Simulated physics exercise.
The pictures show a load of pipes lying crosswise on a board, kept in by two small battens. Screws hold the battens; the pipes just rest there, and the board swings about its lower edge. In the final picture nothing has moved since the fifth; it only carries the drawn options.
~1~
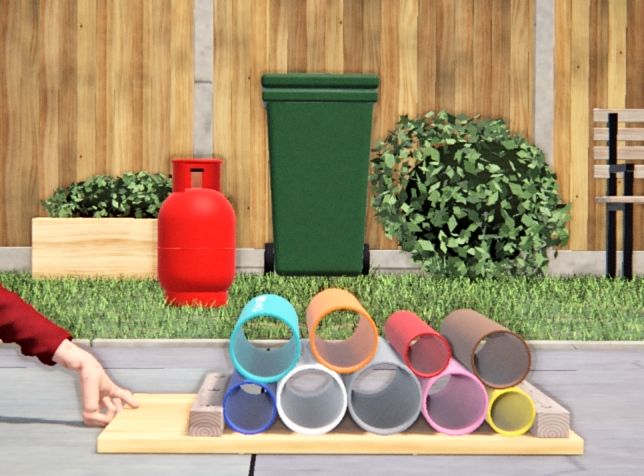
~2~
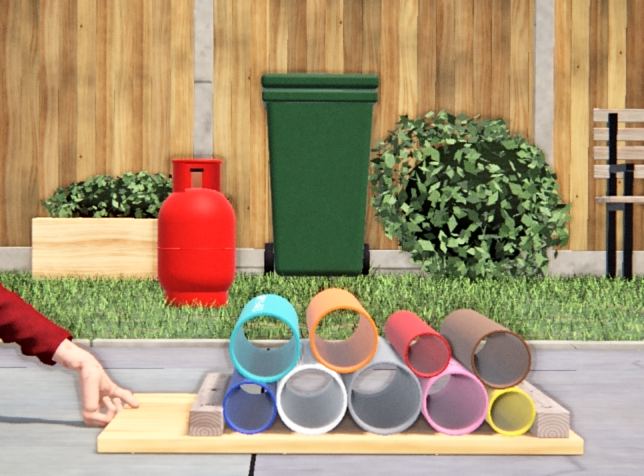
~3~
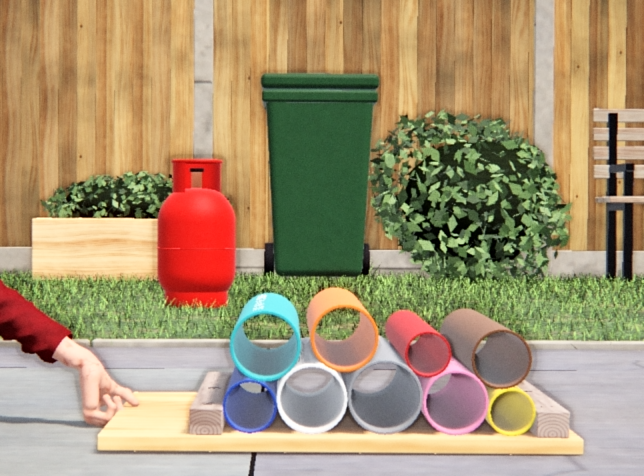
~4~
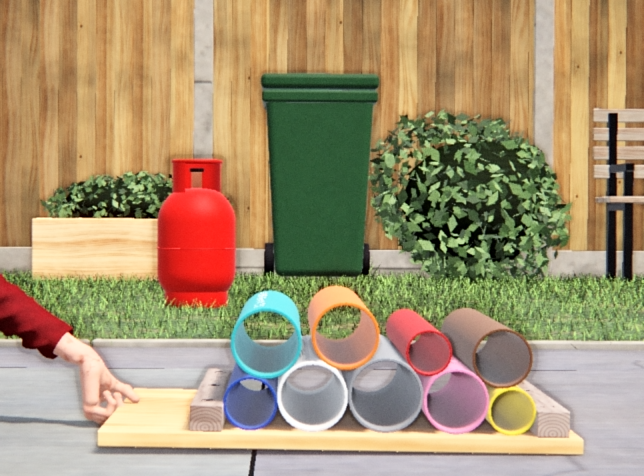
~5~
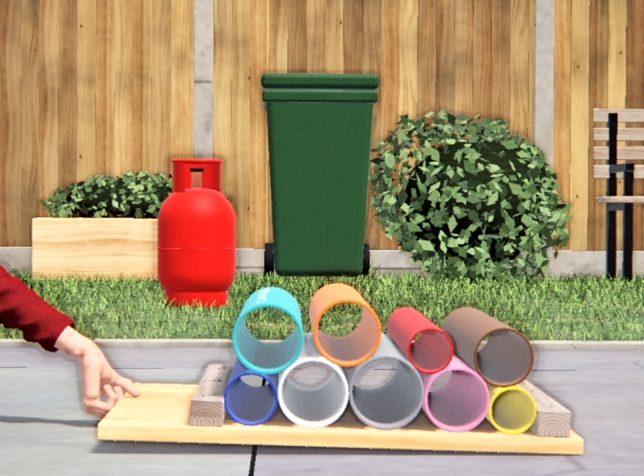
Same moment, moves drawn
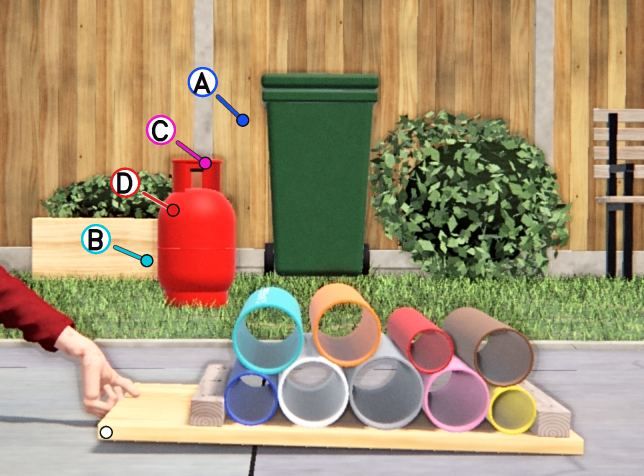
A hand in a red sleeve raises the left end of a pale board very slightly on grey paving, seen from the front before grass and a wooden fence. Turquoise, orange, red and brown pipes sit above blue, white, grey, pink and yellow ones between two battens, with a red gas cylinder and green bin behind. The pipes shift up only slightly with the board, while the camera stays still.
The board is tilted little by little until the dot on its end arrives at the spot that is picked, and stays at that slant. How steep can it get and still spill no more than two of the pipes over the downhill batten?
The answer is mark D.
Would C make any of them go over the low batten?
Yes.
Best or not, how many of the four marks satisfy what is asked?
Two of them.
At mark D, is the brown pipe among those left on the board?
No.
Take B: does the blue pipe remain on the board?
Yes.
On the copy, A at (243, 120); B at (147, 260); C at (205, 163); D at (173, 210); the white dot at (106, 432).
On D. First, board at 20°.
Then, board at 30°.
Finally, board at 30°, two over the low batten (brown, red).
By contrast, A four over the low batten (orange, turquoise, brown, red); B one over the low batten (brown); C three over the low batten (orange, brown, red).
